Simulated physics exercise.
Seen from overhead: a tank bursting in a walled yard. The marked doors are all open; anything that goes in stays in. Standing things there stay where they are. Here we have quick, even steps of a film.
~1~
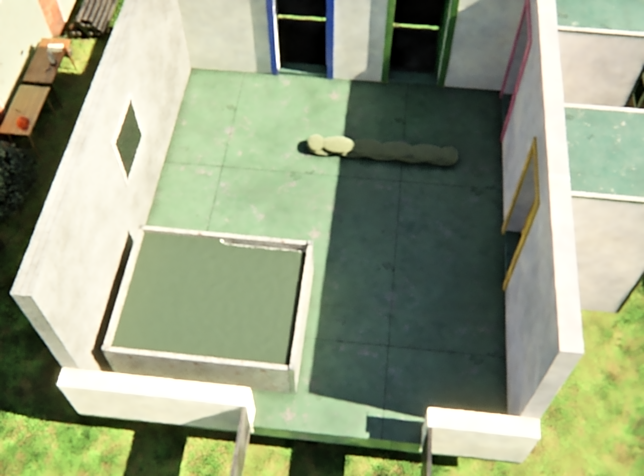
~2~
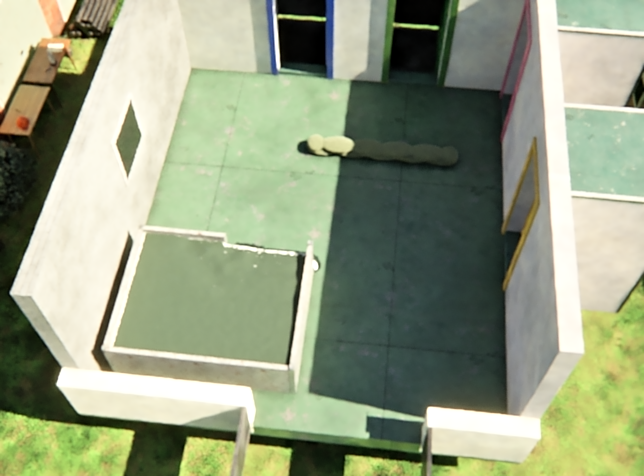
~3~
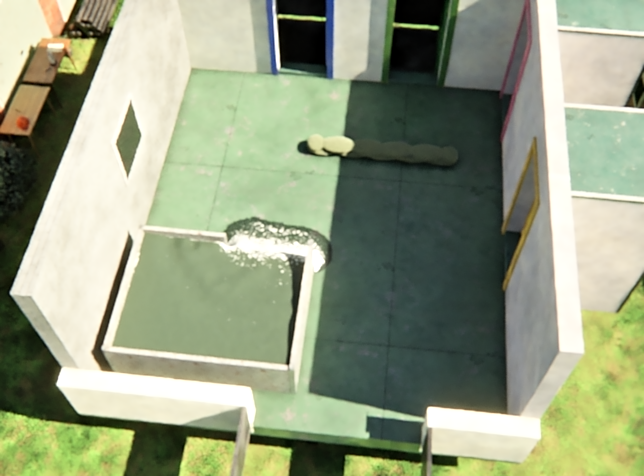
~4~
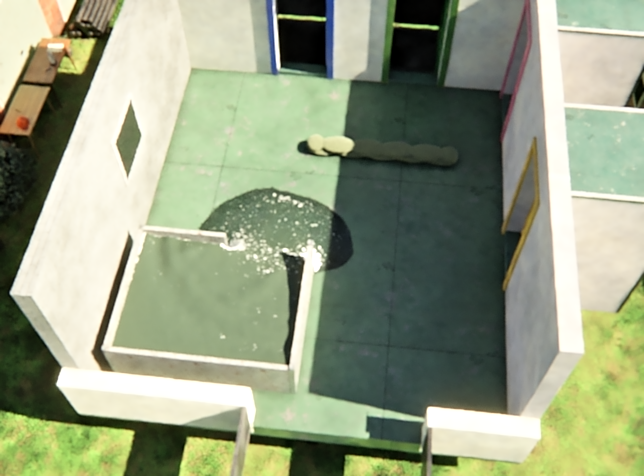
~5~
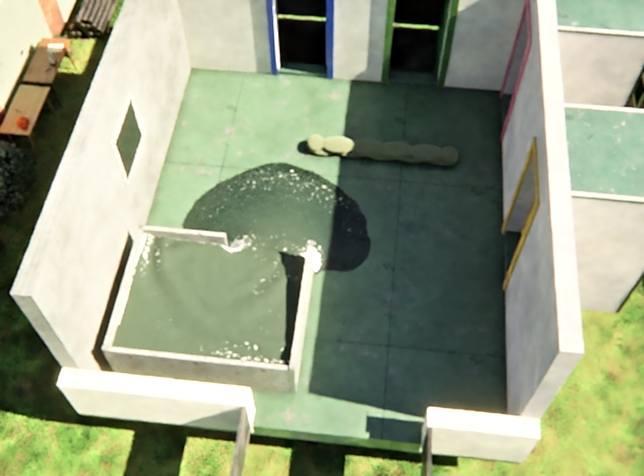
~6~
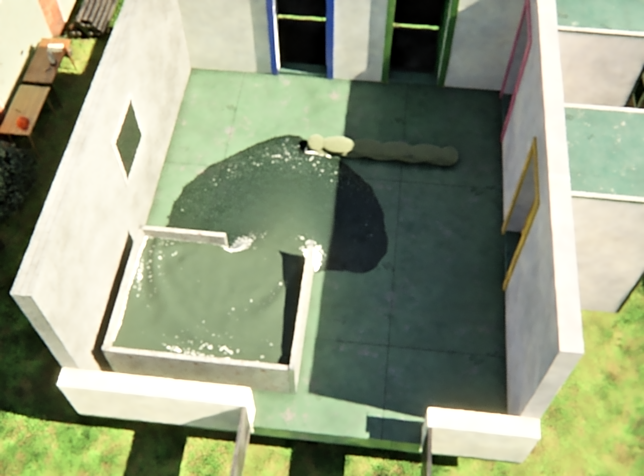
A walled yard with pale walls and a green tiled floor, seen from overhead by a still camera, holds a low square water tank at the lower left. A pale, lumpy row lies across the floor near the back, below blue-edged and green-edged openings, with a yellow-edged one at right. The tank's far right corner breaks open, and water pours out, foaming, and spreads in a widening dark pool to the row.
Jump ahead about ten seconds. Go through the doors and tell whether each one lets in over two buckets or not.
Yellow door: Two buckets or fewer; blue door: Over two buckets; pink door: Two buckets or fewer; green door: Over two buckets.
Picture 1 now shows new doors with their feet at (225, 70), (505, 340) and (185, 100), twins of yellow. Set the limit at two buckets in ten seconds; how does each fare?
In order: Exceeds it, falls short, exceeds it.
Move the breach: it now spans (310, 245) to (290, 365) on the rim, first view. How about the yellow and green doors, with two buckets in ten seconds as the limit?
Note - yellow door: Past the mark, green door: Past the mark.
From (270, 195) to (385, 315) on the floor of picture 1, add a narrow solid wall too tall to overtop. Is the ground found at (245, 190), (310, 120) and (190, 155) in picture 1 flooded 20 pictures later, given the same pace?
Results in order: Swamped / swamped / swamped.
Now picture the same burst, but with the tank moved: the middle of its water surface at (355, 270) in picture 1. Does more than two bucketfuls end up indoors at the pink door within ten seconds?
Pink door: Overshoots.
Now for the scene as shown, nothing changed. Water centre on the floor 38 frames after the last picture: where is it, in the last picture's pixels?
At about (297, 215).
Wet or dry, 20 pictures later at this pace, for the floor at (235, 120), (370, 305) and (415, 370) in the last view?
Result, as listed: Wetted / not wetted / not wetted.
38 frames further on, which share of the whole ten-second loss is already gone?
I'd say about 50 per cent.
A moment on, water covers 40 % of the floor; the yellow door not reached, the blue door under two buckets in, the pink door not reached, the green door not reached.
Next, water covers 55 % of the floor; the yellow door not reached, the blue door far over two buckets in, the pink door not reached, the green door not reached.
Then, water covers 60 % of the floor; the yellow door wet at the sill, nothing in, the blue door far over two buckets in, the pink door wet at the sill, nothing in, the green door wet at the sill, nothing in.
Later, water covers 90 % of the floor; the yellow door wet at the sill, nothing in, the blue door far over two buckets in, the pink door wet at the sill, nothing in, the green door over two buckets in.
In the end, water covers 95 % of the floor; the yellow door wet at the sill, nothing in, the blue door far over two buckets in, the pink door wet at the sill, nothing in, the green door far over two buckets in.
